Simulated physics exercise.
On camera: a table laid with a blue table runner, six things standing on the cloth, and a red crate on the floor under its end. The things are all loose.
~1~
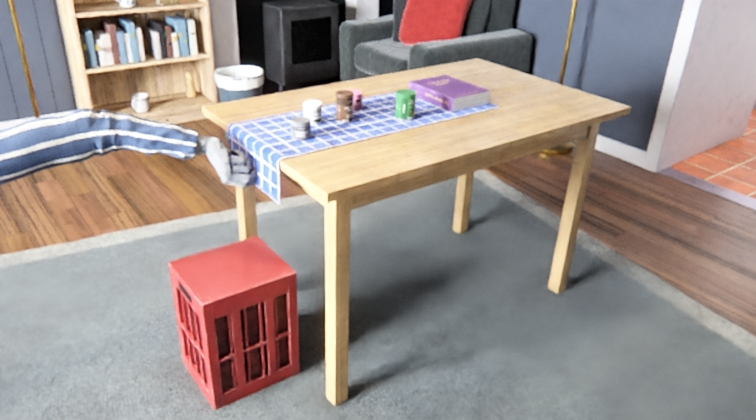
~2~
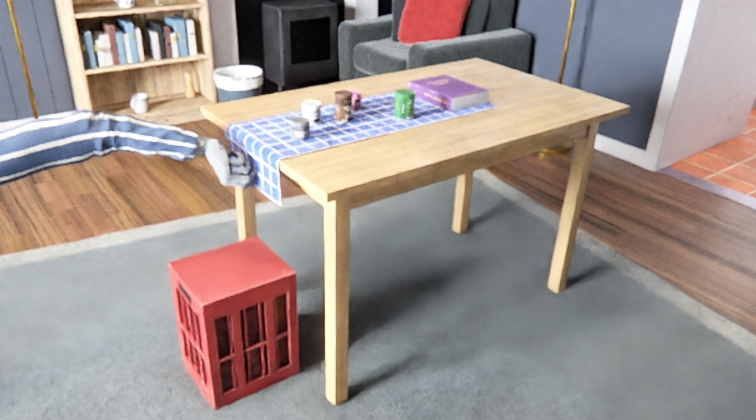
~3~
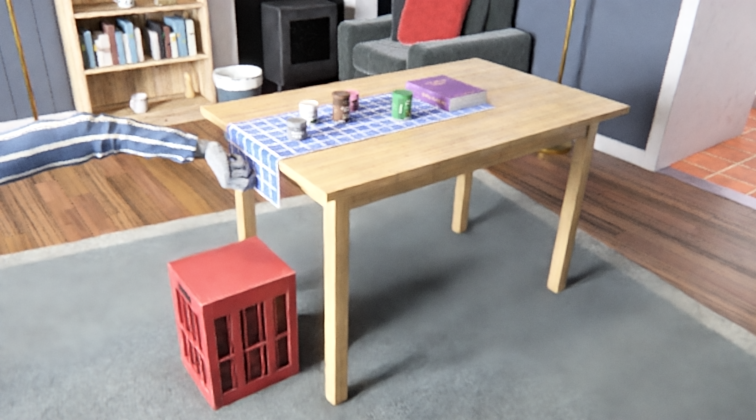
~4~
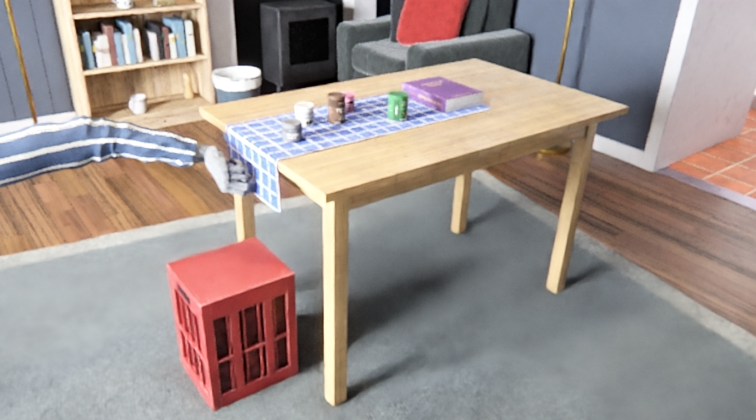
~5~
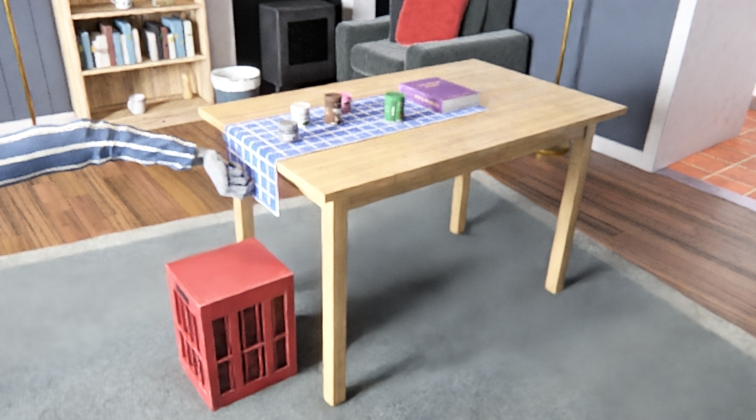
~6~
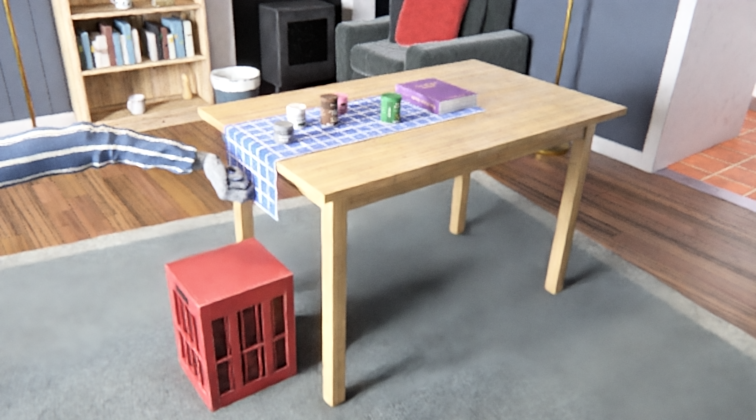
On the table, a gloved hand slowly pulls the blue runner and its things slightly left.
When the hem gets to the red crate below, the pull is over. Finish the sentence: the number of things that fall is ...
The number of things that fall is two.
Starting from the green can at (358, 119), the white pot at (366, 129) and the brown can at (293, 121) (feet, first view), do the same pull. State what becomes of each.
I reckon the green can hangs on, the white pot hangs on and the brown can takes a fall.
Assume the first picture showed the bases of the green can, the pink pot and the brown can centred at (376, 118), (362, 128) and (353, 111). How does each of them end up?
Watch the green can hang on, the pink pot hang on and the brown can hang on.
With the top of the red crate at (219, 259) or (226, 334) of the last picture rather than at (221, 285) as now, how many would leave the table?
Numbers: 1; 4.
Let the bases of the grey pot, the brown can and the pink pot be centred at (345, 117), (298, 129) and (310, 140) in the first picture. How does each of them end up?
Here's how it goes: The grey pot remains in place, the brown can leaves the top and the pink pot leaves the top.
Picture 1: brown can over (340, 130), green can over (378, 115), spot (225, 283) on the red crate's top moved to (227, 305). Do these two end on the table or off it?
As for the brown can, it leaves the top; as for the green can, it stays in place.
Soon after, hem near (253, 237); grey pot gone.
Then, hem on the crate; grey pot and white pot gone.
At rest, hem on the crate; grey pot and white pot gone. The table loses two.
